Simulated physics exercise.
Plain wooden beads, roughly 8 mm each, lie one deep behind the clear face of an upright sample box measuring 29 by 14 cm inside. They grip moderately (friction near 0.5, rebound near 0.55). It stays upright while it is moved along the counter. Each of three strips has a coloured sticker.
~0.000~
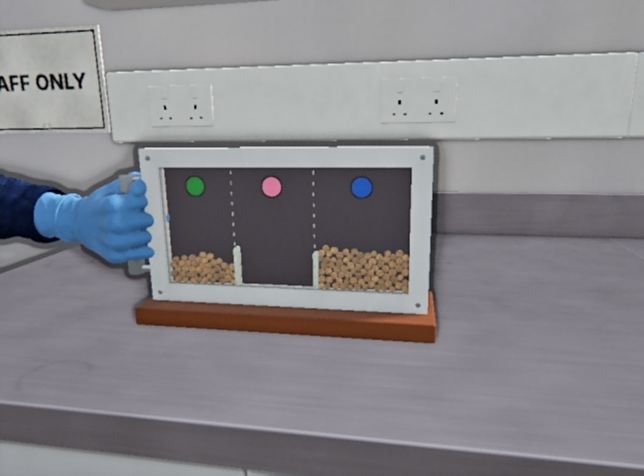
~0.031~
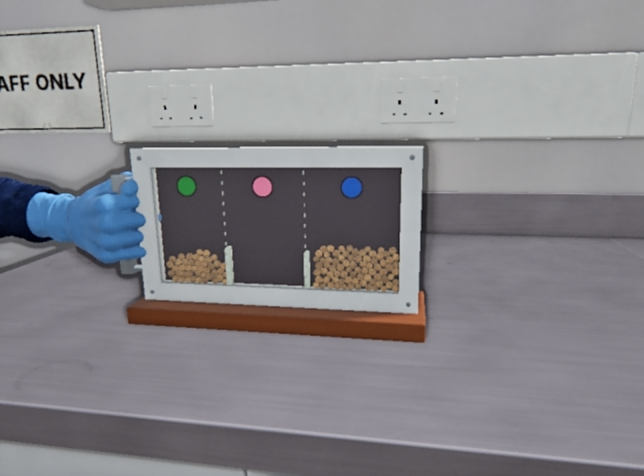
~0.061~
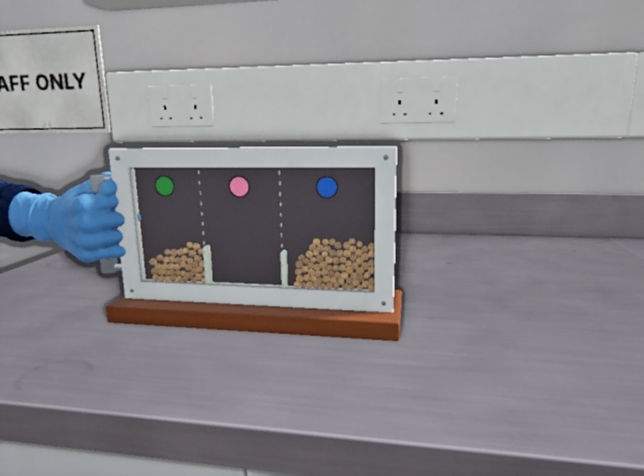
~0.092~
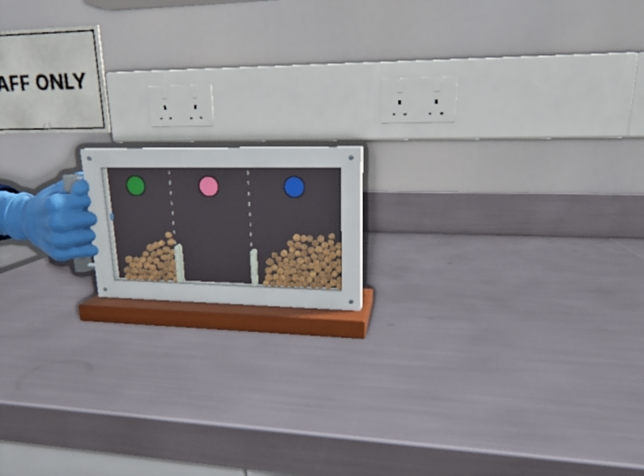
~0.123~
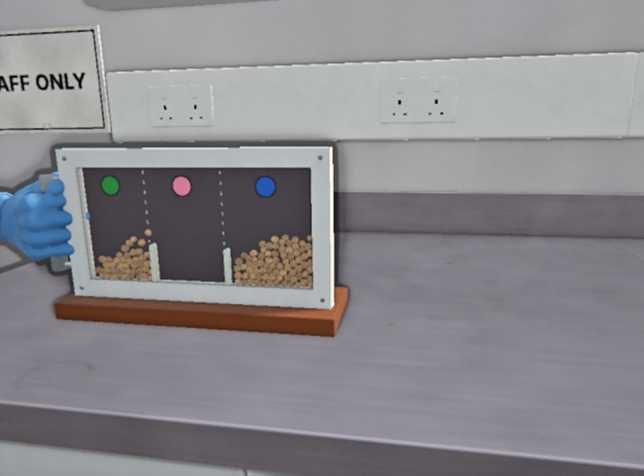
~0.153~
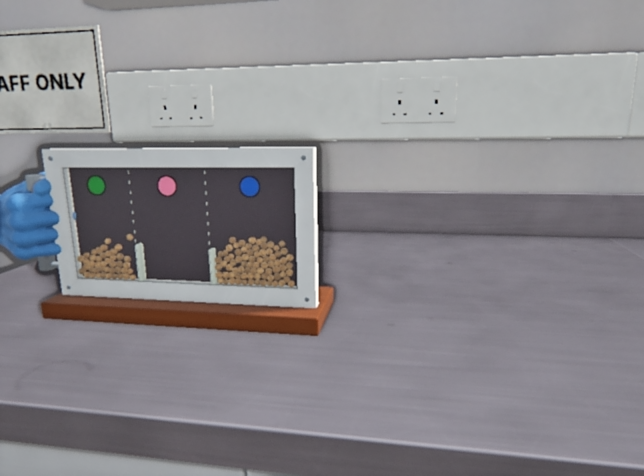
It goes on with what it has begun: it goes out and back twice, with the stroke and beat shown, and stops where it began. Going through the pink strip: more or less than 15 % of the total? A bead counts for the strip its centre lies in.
Pink strip more than 15 %.
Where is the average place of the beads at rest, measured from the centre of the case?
About 1 cm right and 6 cm below.
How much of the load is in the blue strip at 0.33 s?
Roughly 45 per cent.
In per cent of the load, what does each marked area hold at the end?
Pink strip: 20; blue strip: 40; green strip: 35.
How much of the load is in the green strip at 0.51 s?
Roughly 35 per cent.
After 0.33 s, it is at its start; the beads' middle is in line with and 5 cm below the centre; pink 10 %, blue 45 %, green 40 %.
After 0.51 s, it is 13 cm to the left; the beads' middle is in line with and 5 cm below the centre; pink 15 %, blue 50 %, green 35 %.
After 0.67 s, it is at its start; the beads' middle is in line with and 5 cm below the centre; pink 20 %, blue 40 %, green 40 %.
Settled by 1.4 s, it is at its start; pink 20 %, blue 40 %, green 35 %.
